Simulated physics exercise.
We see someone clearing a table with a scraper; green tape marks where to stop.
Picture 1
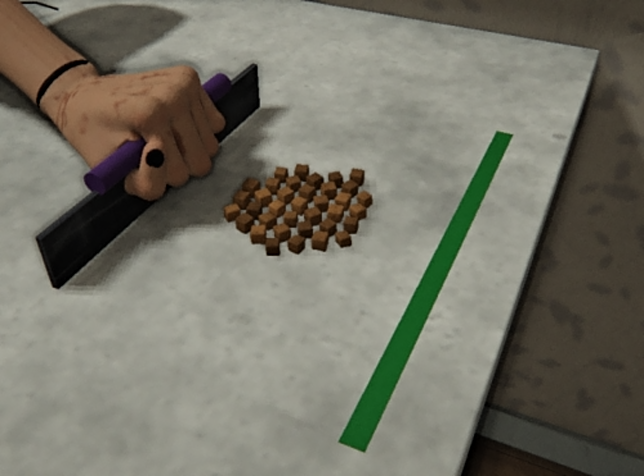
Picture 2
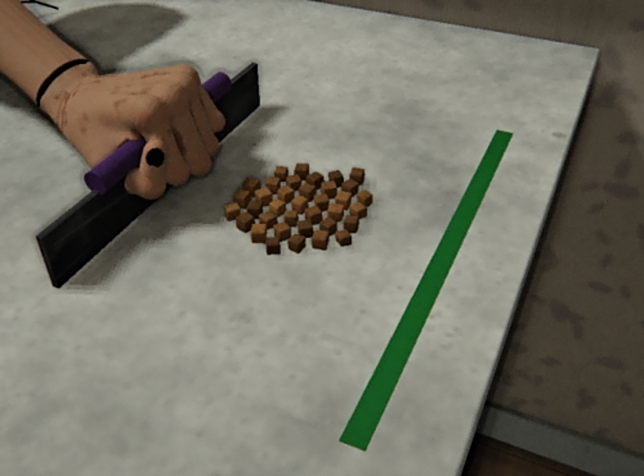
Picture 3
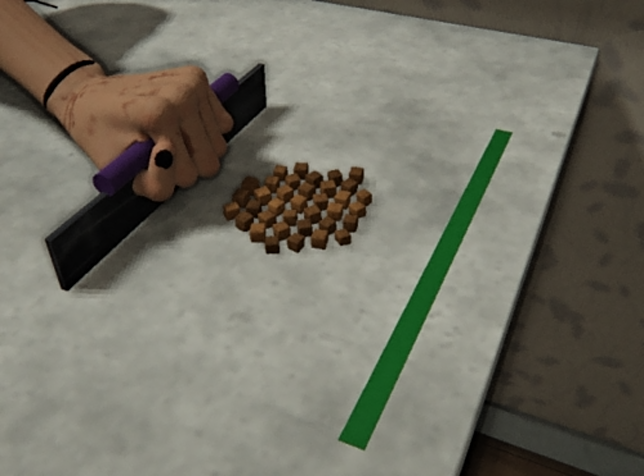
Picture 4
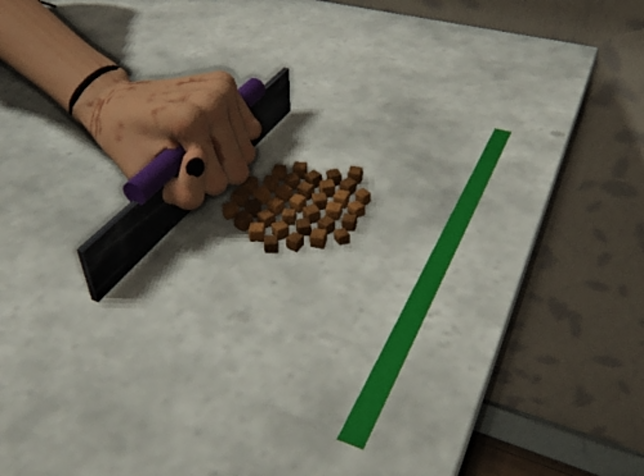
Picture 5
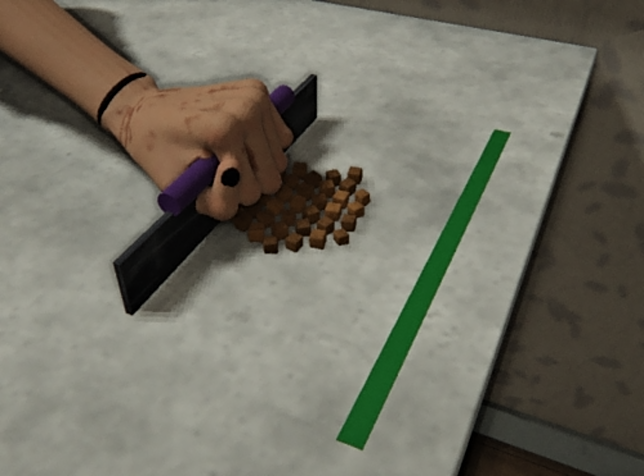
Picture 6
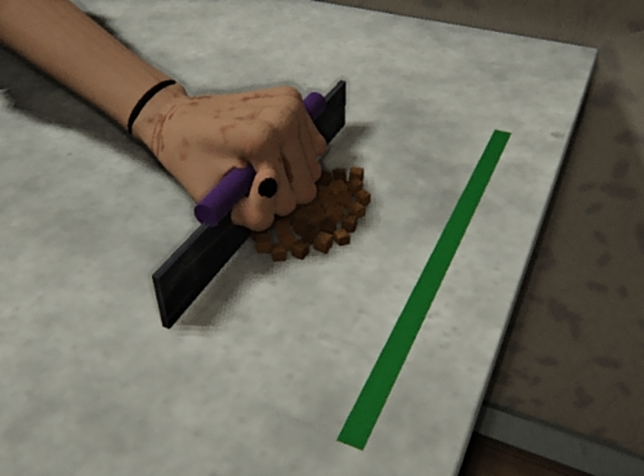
On a pale tabletop, a hand grips the purple handle of a black scraper, at rest to the left of a loose heap of small brown cubes, with green tape near the right edge. The hand then slides the scraper rightward, reaching the cubes and bunching them closer together, still short of the tape.
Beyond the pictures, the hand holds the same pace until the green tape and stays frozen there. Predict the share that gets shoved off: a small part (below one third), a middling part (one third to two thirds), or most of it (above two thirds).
It will be a small part, below one third.
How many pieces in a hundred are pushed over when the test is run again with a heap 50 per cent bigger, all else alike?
Close to 20 per cent.
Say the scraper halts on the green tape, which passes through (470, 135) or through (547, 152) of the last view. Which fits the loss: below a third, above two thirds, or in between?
Try 1 - under a third; try 2 - more than two thirds.
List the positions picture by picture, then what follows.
In the first picture, scraper near (67, 245), at rest; green tape near (500, 143), about a palm's width from the edge; edge at (524, 280); the heap near (299, 206), brown sugar cubes.
In the second picture, scraper near (67, 244), at rest.
In the third picture, scraper near (76, 247); the heap near (299, 204).
In the fourth picture, scraper near (107, 256).
In the fifth picture, scraper near (142, 269); the heap near (297, 204).
In the sixth picture, scraper near (179, 282); green tape near (498, 142); edge at (522, 278); the heap near (313, 208), near two thirds pushed along.
Shortly afterwards, scraper still moving, near (366, 184); heap all on the table, its front near (440, 232).
Next, scraper stopped at the green tape; heap a little over the edge.
In the end, scraper stopped at the green tape; heap a little over the edge.
